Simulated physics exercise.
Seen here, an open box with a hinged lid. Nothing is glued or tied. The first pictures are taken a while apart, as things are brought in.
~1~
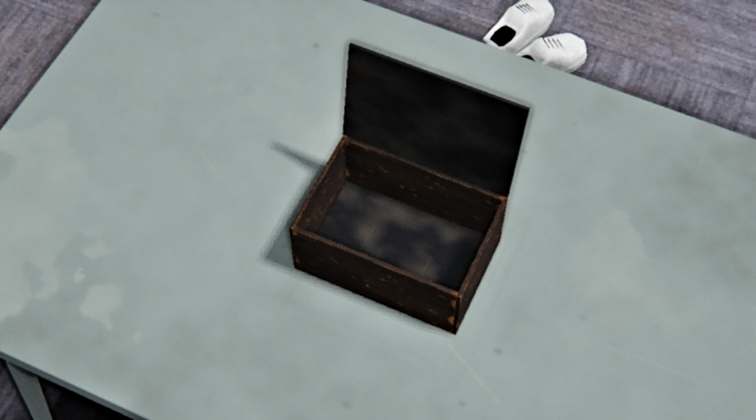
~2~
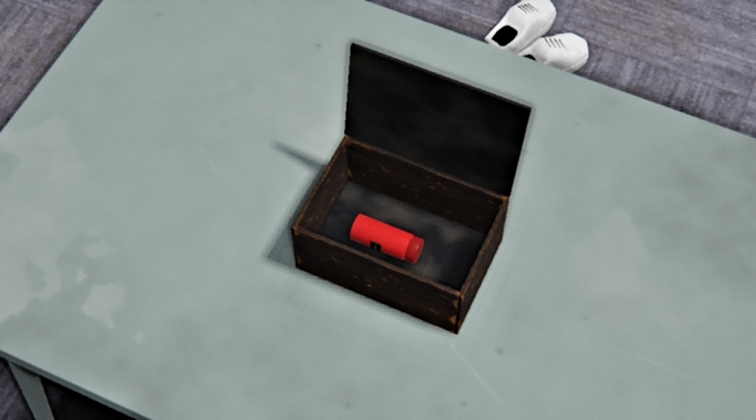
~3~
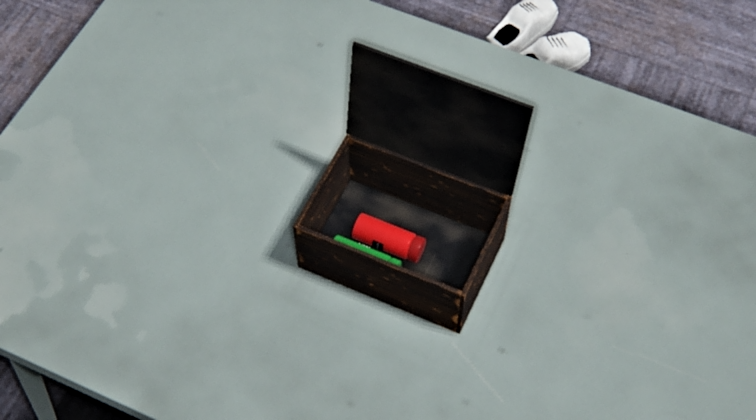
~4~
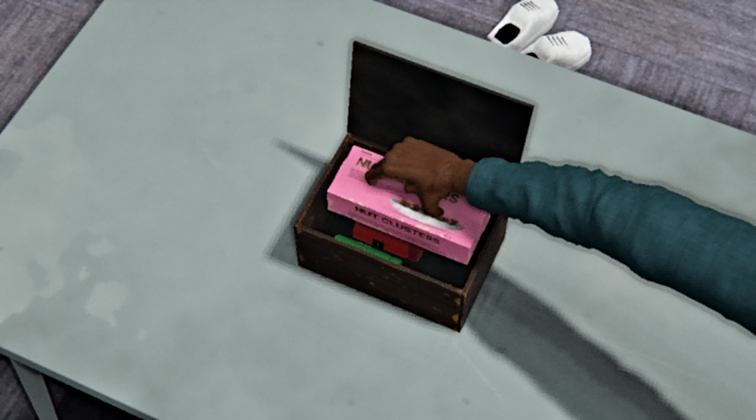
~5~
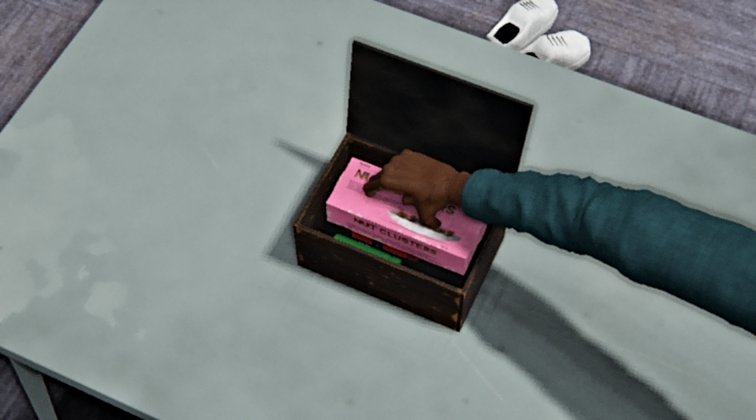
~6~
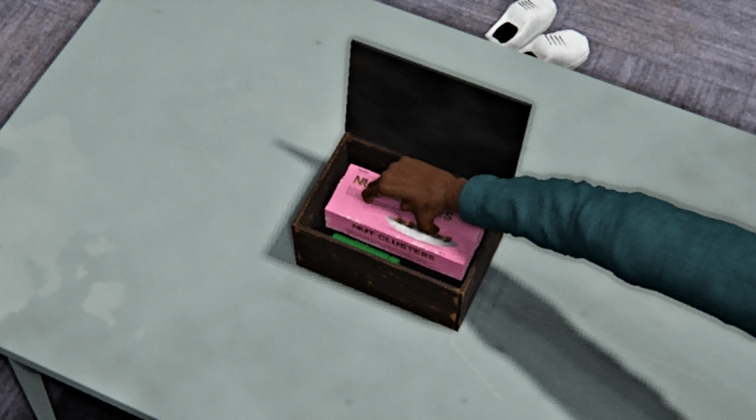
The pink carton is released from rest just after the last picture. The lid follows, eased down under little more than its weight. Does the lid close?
Here the lid sits on the rim.
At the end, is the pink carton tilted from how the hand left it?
It tips.
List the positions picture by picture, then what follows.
The last thing is not in view yet, in the first frame.
The last thing is not in view yet, in the second frame.
The last thing is not in view yet, in the third frame.
Coming down; pink carton (410, 204), in the fourth frame.
Coming down; pink carton (407, 215), in the fifth frame.
In place under the hand; pink carton (405, 221), in the sixth frame.
Then, 0.50 s after the last picture, pink carton on its side near (418, 205); red shaker rolled a little.
Then, 1.40 s after the last picture, lid 72° above the rim; pink carton on its side near (418, 205); red shaker rolled a little.
Then, 1.90 s after the last picture, lid 41° above the rim; pink carton on its side near (418, 205); red shaker rolled a little.
Then, 2.30 s after the last picture, lid 12° above the rim; pink carton on its side near (418, 205); red shaker rolled a little.
At rest, lid shut; tipped over in the box, pink carton; the other 2 in place. Seen from the same camera at the end, pink carton near (418, 205).
